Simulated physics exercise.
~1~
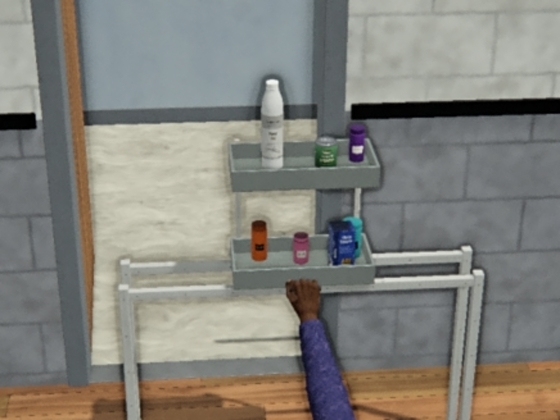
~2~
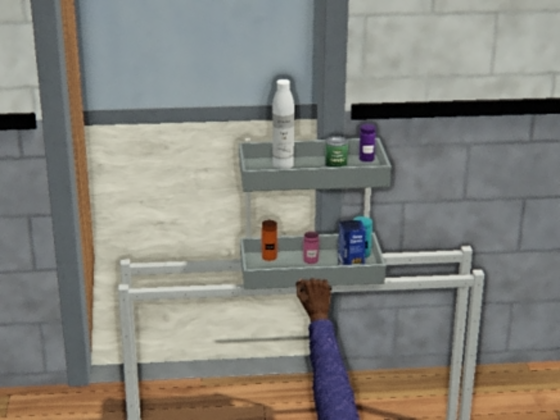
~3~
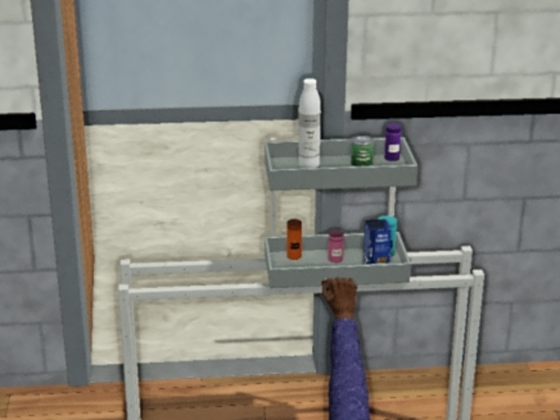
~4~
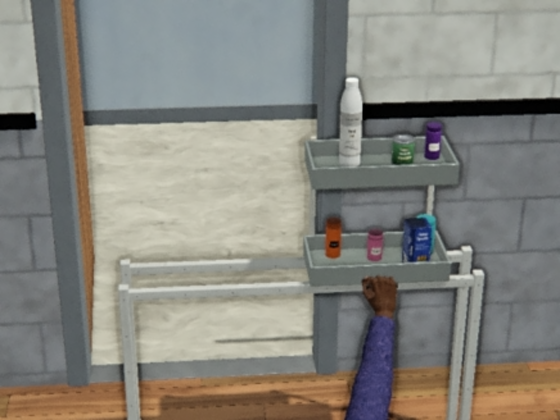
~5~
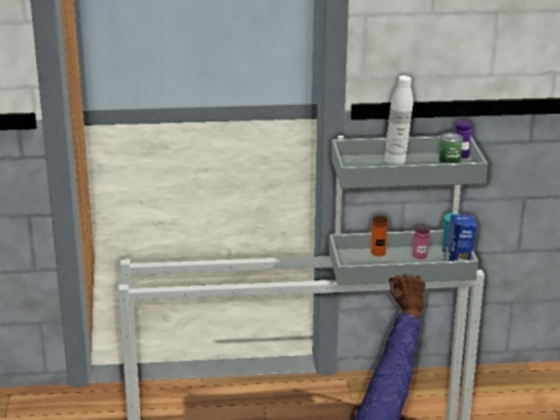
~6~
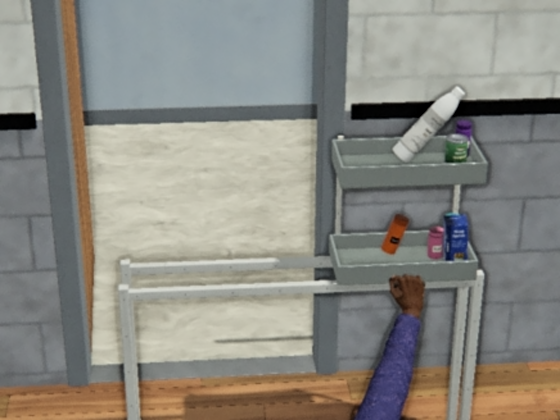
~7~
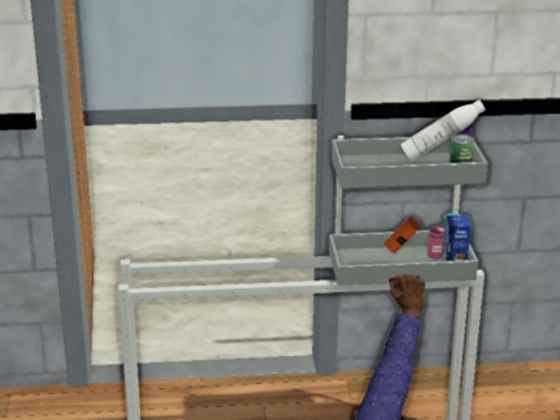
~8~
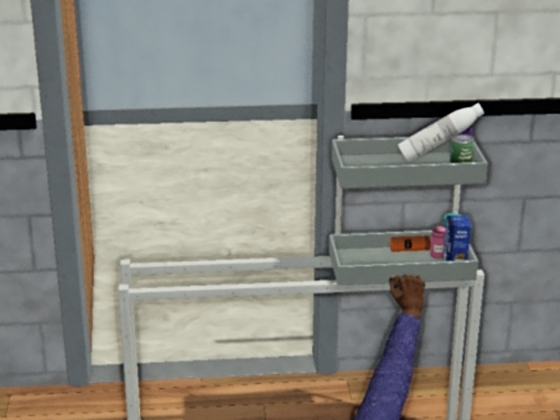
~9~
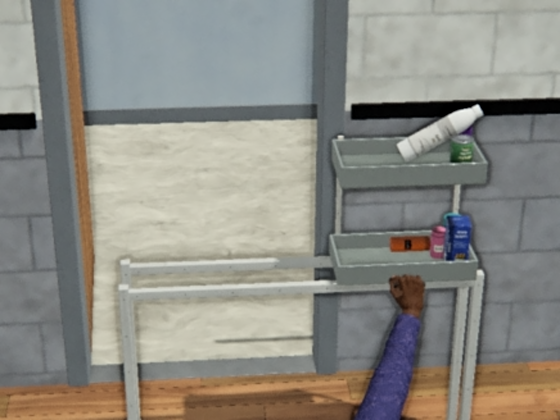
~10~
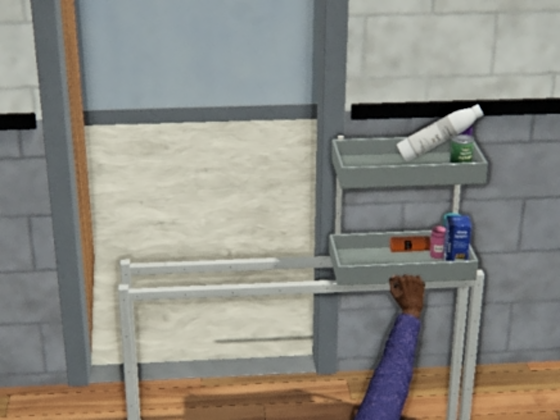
A hand sliding a two-tier grey rack rightward to a stop, the white bottle tipping to lean and the orange shaker toppling over.
